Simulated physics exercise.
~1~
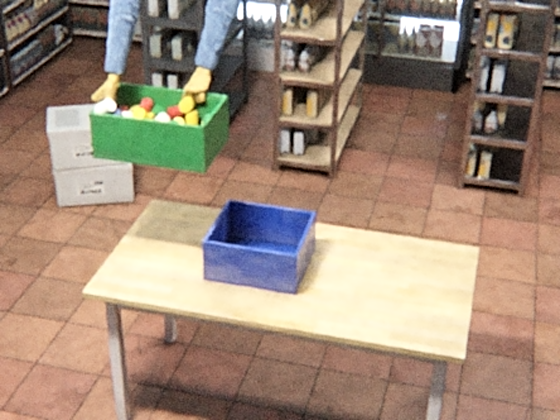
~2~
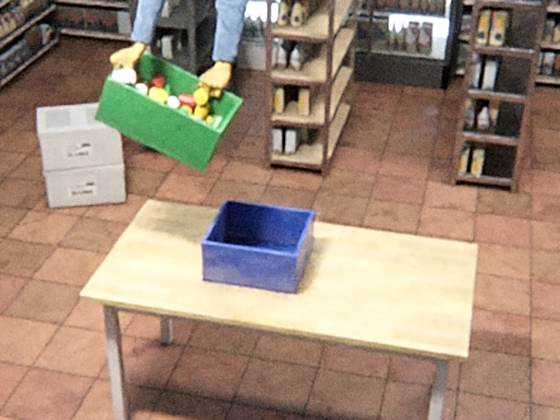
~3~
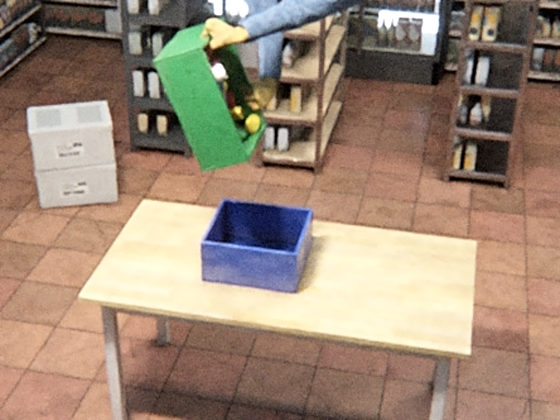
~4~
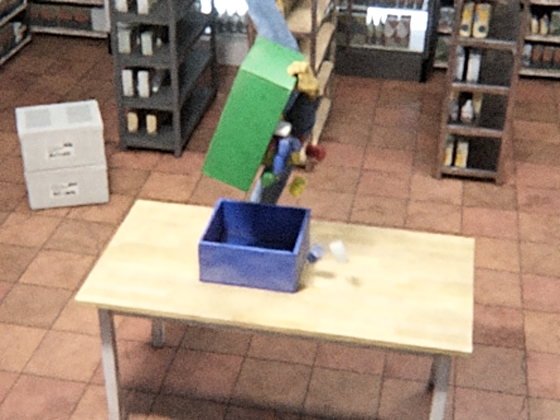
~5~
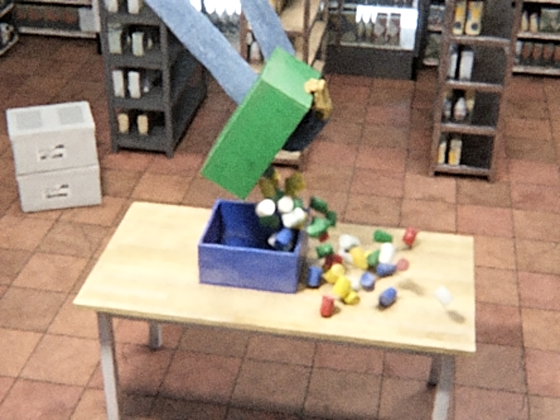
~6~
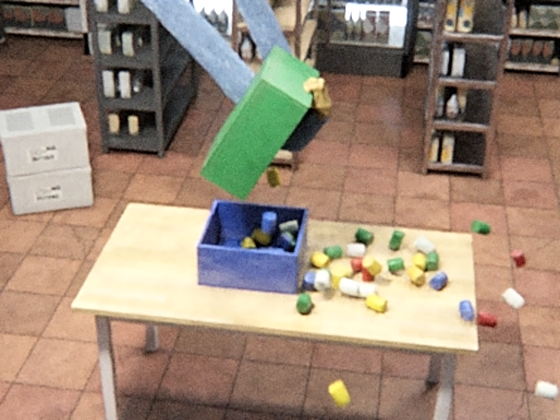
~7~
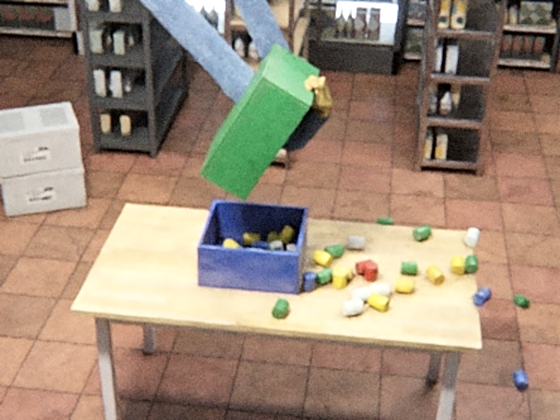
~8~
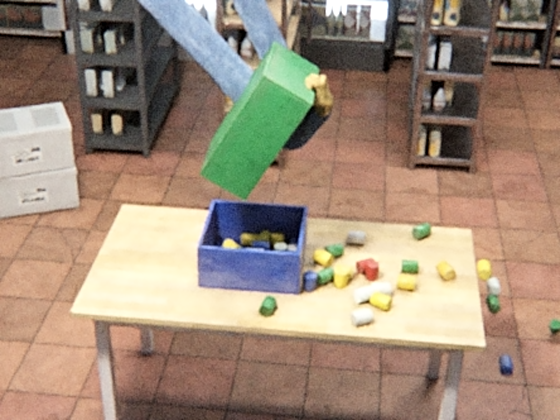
At first, two gloved hands hold a green box full of small colourful jars above a table where an empty blue box sits, with store shelves behind. The hands lift the green box and tip it to the right, steepening until its open side faces down. The jars slide out in a stream, some dropping into the blue box, but many landing on the table to its right. Several roll or bounce over the table's edges and fall towards the tiled floor. The green box stays tilted, apparently emptied, with more jars outside the blue box than inside.
